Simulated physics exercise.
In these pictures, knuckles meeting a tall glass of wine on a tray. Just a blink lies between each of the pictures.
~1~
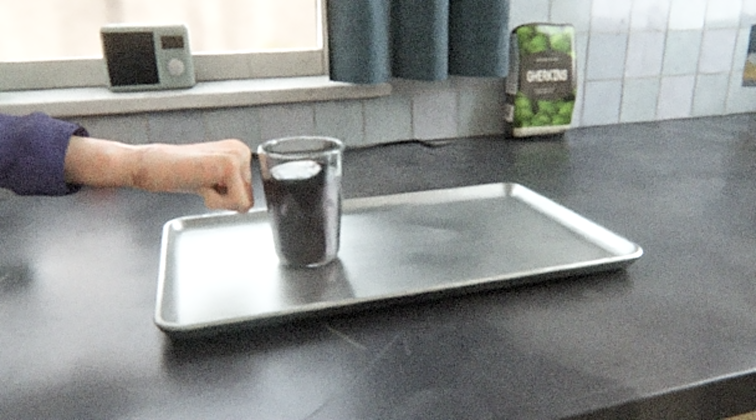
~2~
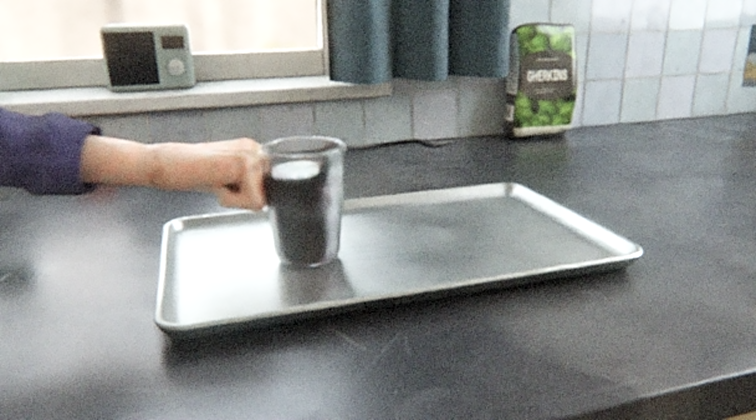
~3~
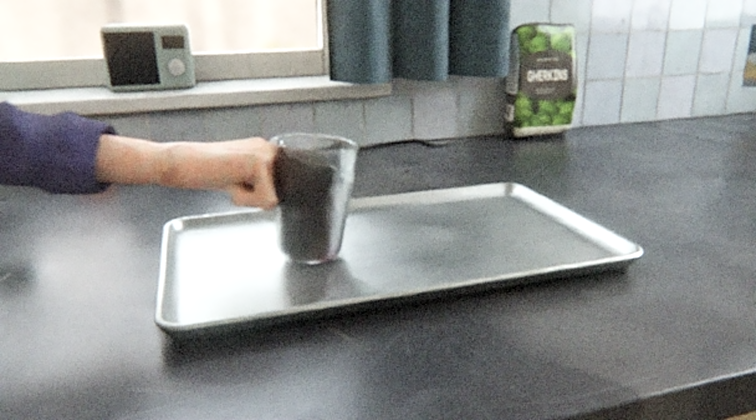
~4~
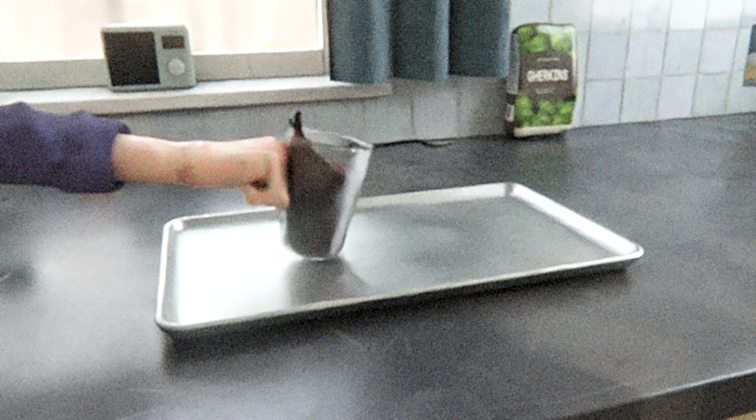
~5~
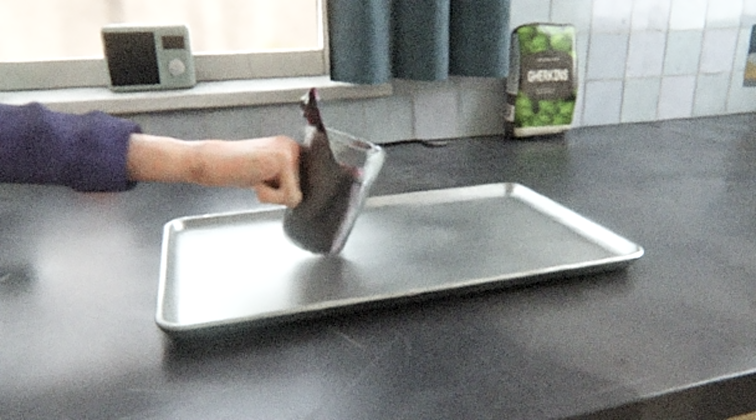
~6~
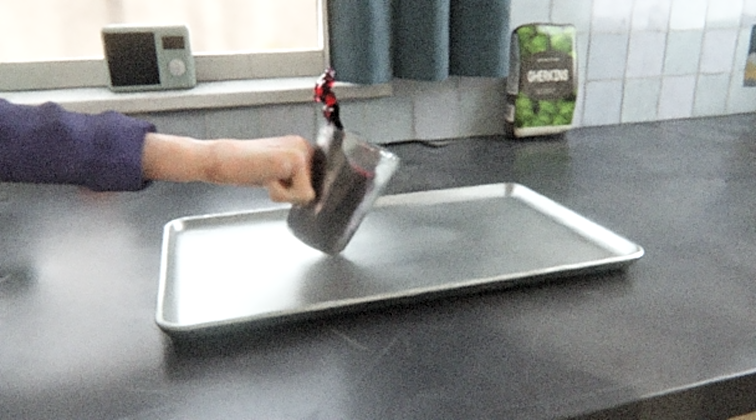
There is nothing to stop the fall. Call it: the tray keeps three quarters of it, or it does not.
The tray does not keep three quarters.
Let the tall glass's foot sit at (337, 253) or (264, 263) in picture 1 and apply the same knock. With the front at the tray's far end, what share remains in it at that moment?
Lab note - try 1 about 55 %, try 2 about 45 %.
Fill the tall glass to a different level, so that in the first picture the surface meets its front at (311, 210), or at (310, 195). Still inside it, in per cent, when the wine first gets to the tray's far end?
I'd put it at around 65 percent the first time and around 55 percent the second.
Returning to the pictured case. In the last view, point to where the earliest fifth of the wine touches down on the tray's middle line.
Around (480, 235).
A moment on, the tall glass lies on its side and 78 per cent is in the glass, 7 on the tray and 15 above or beyond its rim.
Next, the tall glass lies on its side and 39 per cent is in the glass, 46 on the tray and 16 above or beyond its rim.
Then the tall glass lies on its side and 22 per cent is in the glass, 42 on the tray and 36 above or beyond its rim.
Later the tall glass lies on its side and 12 per cent is in the glass, 32 on the tray and 56 above or beyond its rim.
At rest 44 per cent is held by tray and glass, 56 is off the tray.
